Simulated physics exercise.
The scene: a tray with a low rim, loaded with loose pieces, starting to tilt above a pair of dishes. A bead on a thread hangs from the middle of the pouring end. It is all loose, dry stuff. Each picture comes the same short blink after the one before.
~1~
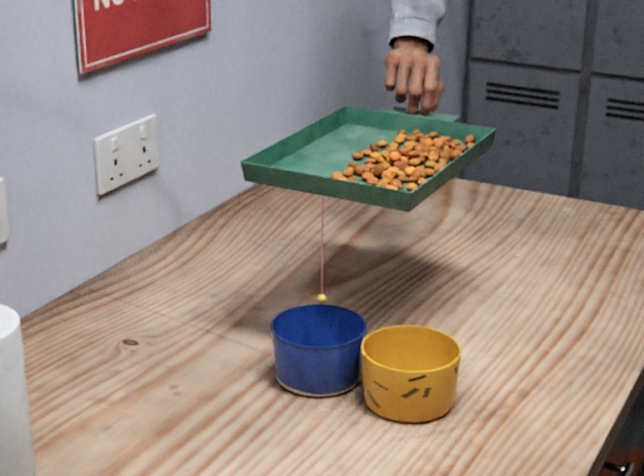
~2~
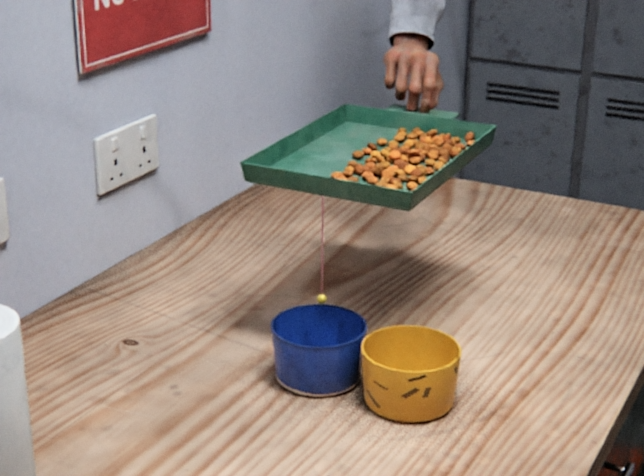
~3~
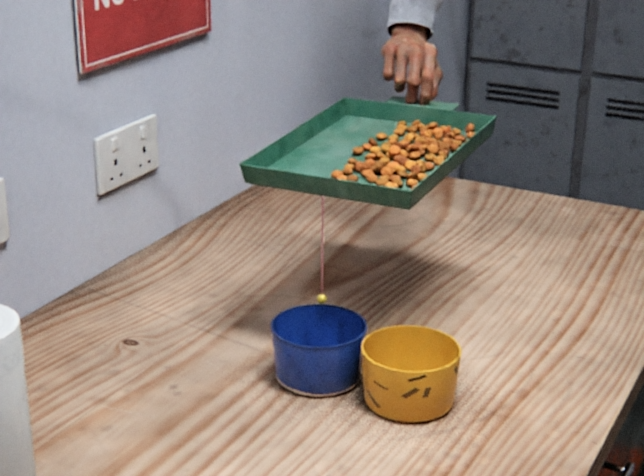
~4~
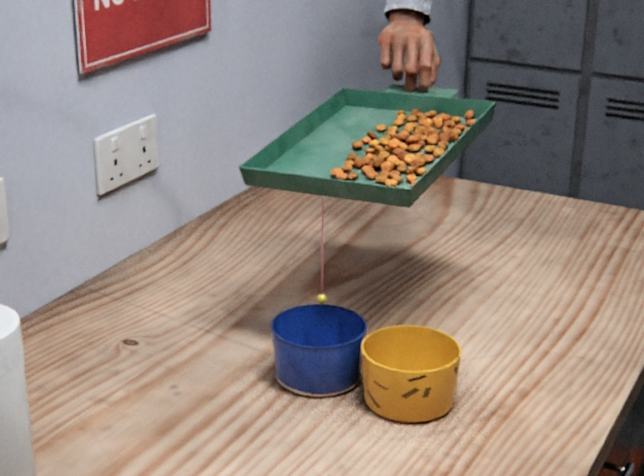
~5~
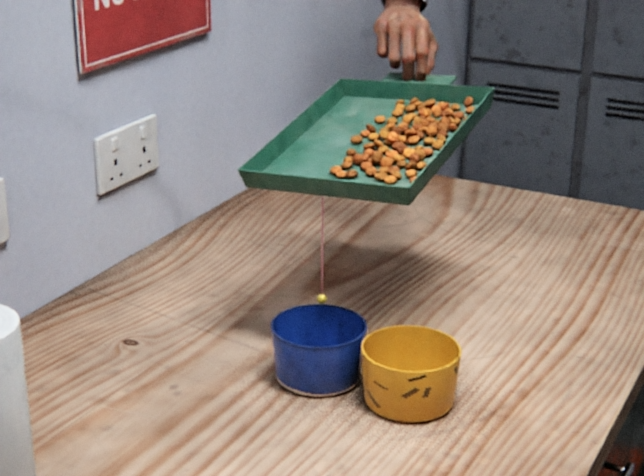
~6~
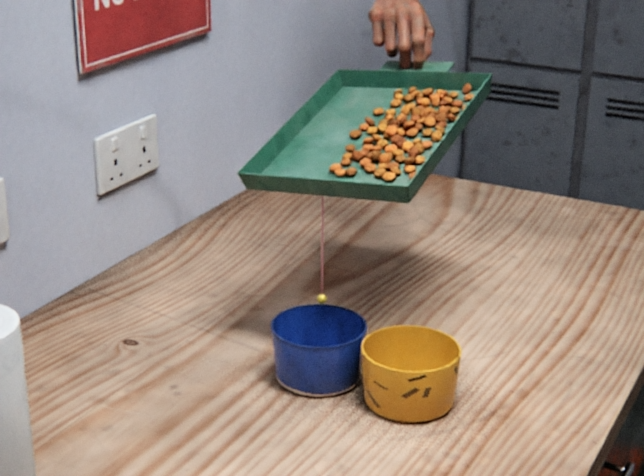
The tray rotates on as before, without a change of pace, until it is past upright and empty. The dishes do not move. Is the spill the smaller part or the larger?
They take only the smaller part between them.
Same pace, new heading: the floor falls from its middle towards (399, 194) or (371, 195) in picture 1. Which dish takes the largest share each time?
One: The dish on the right. Two: The right dish.
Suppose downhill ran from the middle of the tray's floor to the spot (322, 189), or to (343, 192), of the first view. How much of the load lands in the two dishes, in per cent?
First some 50, then 80 per cent.
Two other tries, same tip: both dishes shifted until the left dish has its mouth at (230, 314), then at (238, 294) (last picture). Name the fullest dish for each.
The first try: The left dish. The second: The left dish.
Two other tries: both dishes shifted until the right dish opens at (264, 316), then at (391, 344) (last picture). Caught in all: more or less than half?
In turn: More than half; under half.
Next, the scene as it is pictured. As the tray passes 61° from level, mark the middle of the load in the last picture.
Near (287, 177).
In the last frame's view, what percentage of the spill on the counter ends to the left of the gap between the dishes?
Some 100 per cent.
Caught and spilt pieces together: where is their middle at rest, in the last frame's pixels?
At about (237, 359).
Shortly afterwards, tray tipped steeply; all but a few on the tray; a little in the air.
Next, tray tipped past a quarter turn; near half on the tray; a little in the left dish; near a third outside both; a little in the air.
Some moments later, tray tipped past a quarter turn; near a quarter in the left dish; the bulk outside both.
In the end, tray tipped past a quarter turn; none at all in the right dish; near a quarter in the left dish; the bulk outside both.
